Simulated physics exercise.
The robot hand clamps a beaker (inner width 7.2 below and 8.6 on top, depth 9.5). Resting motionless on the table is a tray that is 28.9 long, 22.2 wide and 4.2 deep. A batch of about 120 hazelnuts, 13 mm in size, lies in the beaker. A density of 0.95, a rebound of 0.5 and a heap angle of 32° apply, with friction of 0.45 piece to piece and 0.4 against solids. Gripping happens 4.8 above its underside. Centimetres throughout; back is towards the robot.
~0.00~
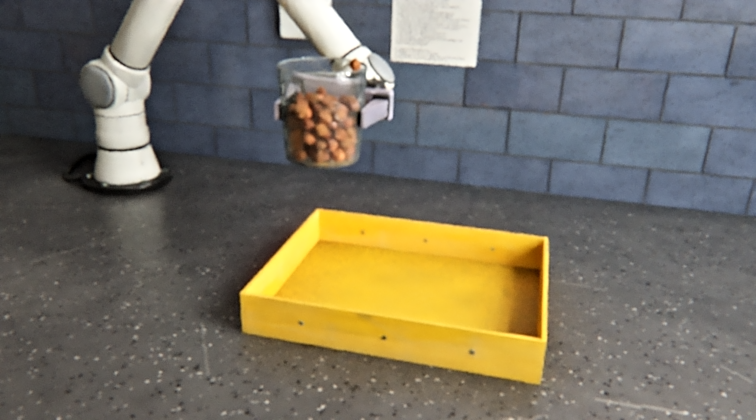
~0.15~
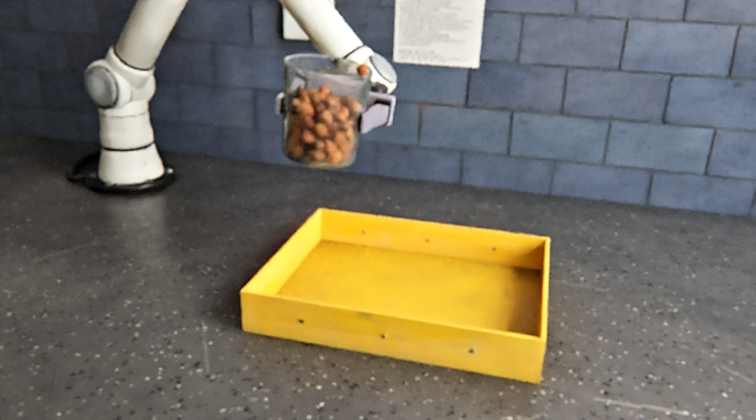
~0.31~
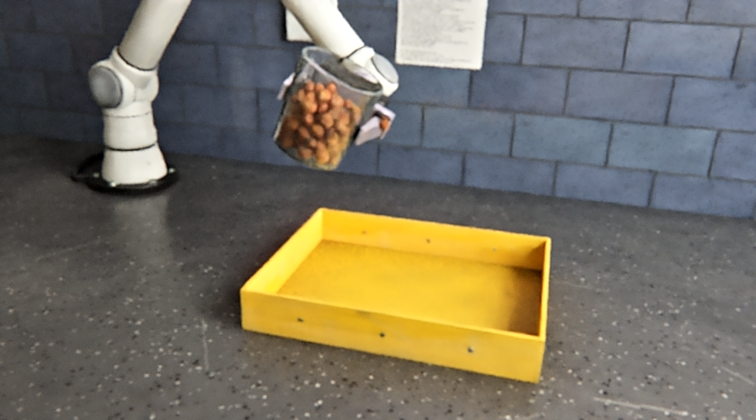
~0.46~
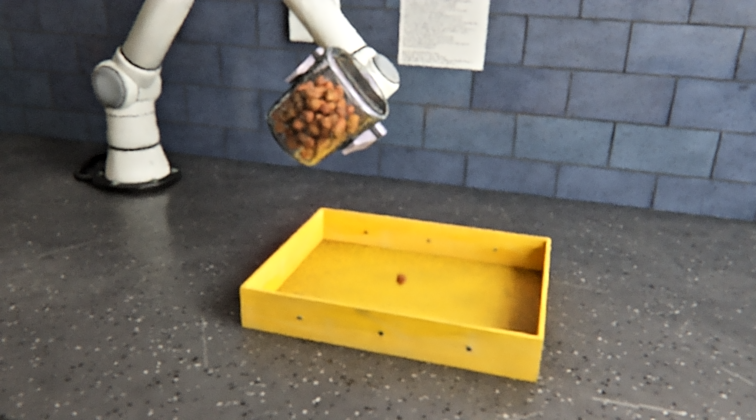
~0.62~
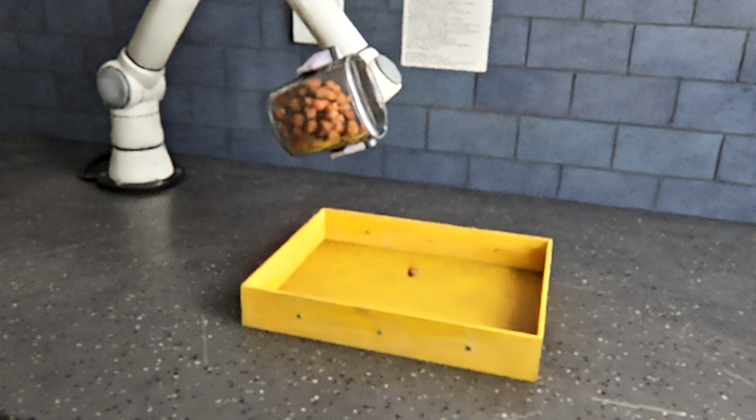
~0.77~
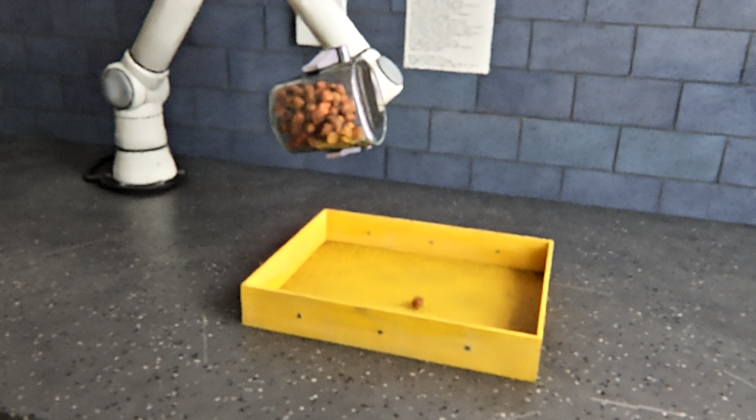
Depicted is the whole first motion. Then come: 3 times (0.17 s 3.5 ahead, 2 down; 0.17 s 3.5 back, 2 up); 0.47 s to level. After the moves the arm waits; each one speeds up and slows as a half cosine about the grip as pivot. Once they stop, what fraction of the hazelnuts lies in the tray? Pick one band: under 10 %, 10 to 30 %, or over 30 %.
10 to 30 %.
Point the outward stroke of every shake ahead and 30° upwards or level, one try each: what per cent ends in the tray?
Result: Approx. 40 % and 30 %, one try each.
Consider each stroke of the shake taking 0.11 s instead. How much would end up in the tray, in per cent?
It would come to around 30 %.
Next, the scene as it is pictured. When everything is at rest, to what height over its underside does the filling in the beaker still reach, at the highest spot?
I'd put it at close to 7.0 centimetres.
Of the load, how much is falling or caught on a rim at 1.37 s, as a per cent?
I'd reckon close to 1 per cent.
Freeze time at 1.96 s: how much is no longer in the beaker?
About 15 per cent by then.
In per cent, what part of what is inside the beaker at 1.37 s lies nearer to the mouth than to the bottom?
40 %.
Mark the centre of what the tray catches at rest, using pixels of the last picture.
Around (424, 294) in the last view.
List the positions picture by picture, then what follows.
In the first picture, beaker middle at (323, 114), level; upper third of the load around (323, 112), from x 290 to 355, top at y 65; 117 in the beaker.
In the second picture, beaker middle at (324, 113), tilted 7° forward; upper third of the load around (320, 110), from x 290 to 360, top at y 70.
In the third picture, beaker middle at (324, 112), tilted 26° forward; upper third of the load around (316, 109), from x 285 to 385, top at y 90; 116 in the beaker, 1 in flight or on a rim.
In the fourth picture, beaker middle at (324, 111), tilted 48° forward; upper third of the load around (312, 103), from x 280 to 400, top at y 80; 116 in the beaker, 1 in the tray.
In the fifth picture, beaker middle at (326, 110), tilted 67° forward; upper third of the load around (310, 97), from x 280 to 415, top at y 85; 116 in the beaker, 1 in the tray.
In the sixth picture, beaker middle at (326, 110), tilted 74° forward; upper third of the load around (311, 98), from x 280 to 420, top at y 85; 116 in the beaker, 1 in the tray.
By 1.37 s, tilted 74° forward, highest piece 20 above the table; 109 in the beaker, 7 in the tray, 1 in flight or on a rim.
By 1.96 s, tilted 52° forward, highest piece 21 above the table; 97 in the beaker, 20 in the tray.
By 2.46 s, level, highest piece 23 above the table; 97 in the beaker, 20 in the tray.
By 3.51 s, level, highest piece 23 above the table; 97 in the beaker, 20 in the tray.
Final count, 97 in the beaker, 20 in the tray. That is 17 % in the tray.
